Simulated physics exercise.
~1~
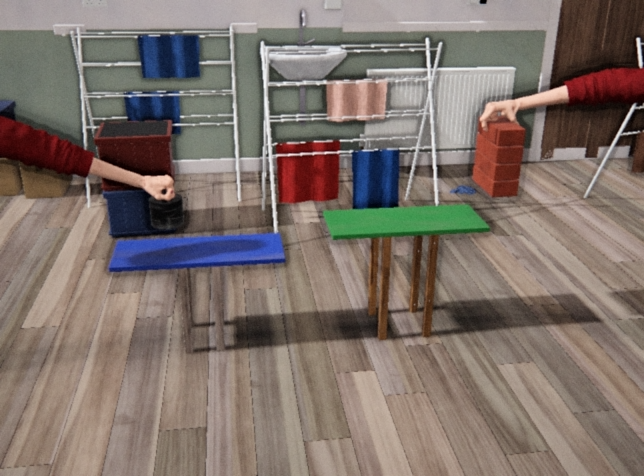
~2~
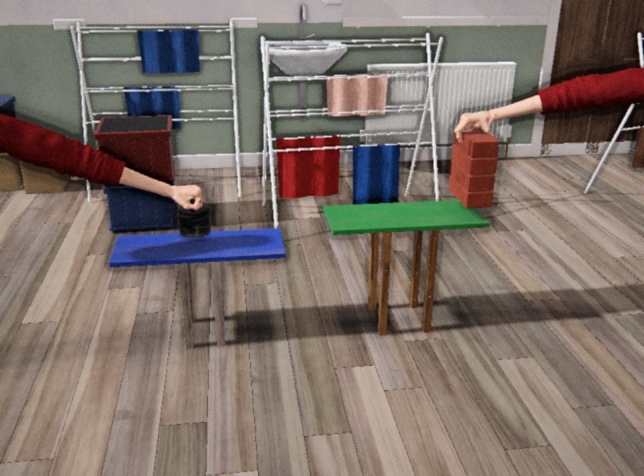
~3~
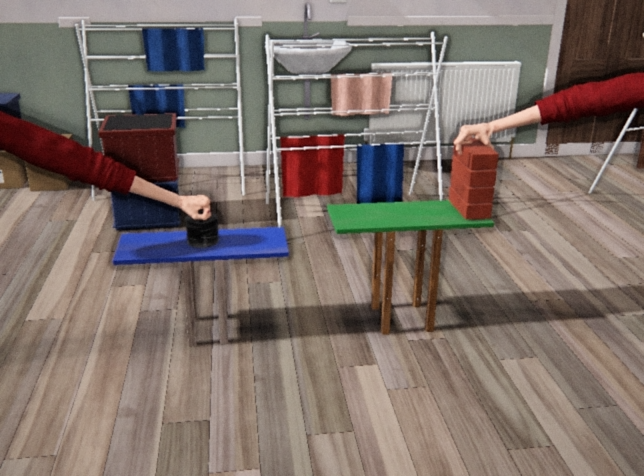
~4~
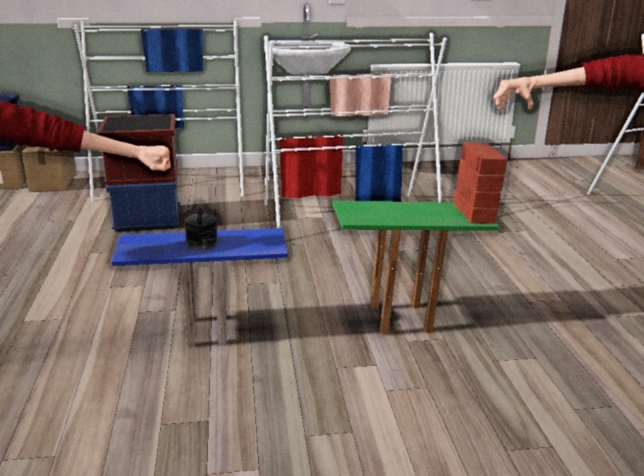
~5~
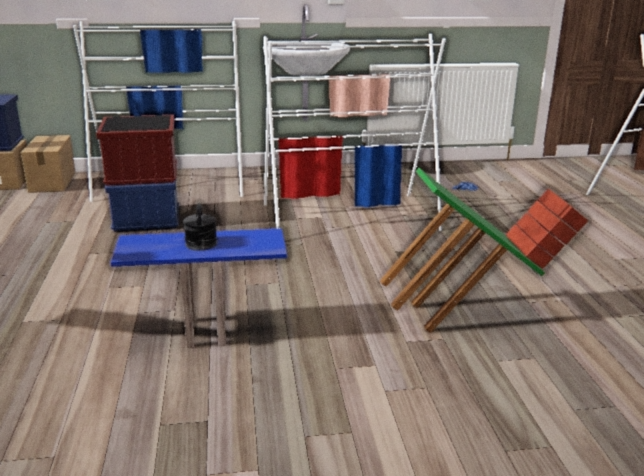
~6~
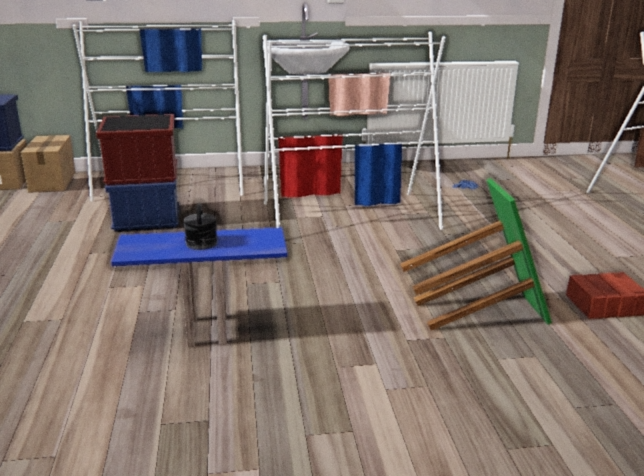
The footage shows two hands lowering a small black object onto a blue table at left and a stack of red bricks onto the right end of a green table. Both hands let go and withdraw; the green table tips over rightward, spilling the bricks, while the blue one stays steady.
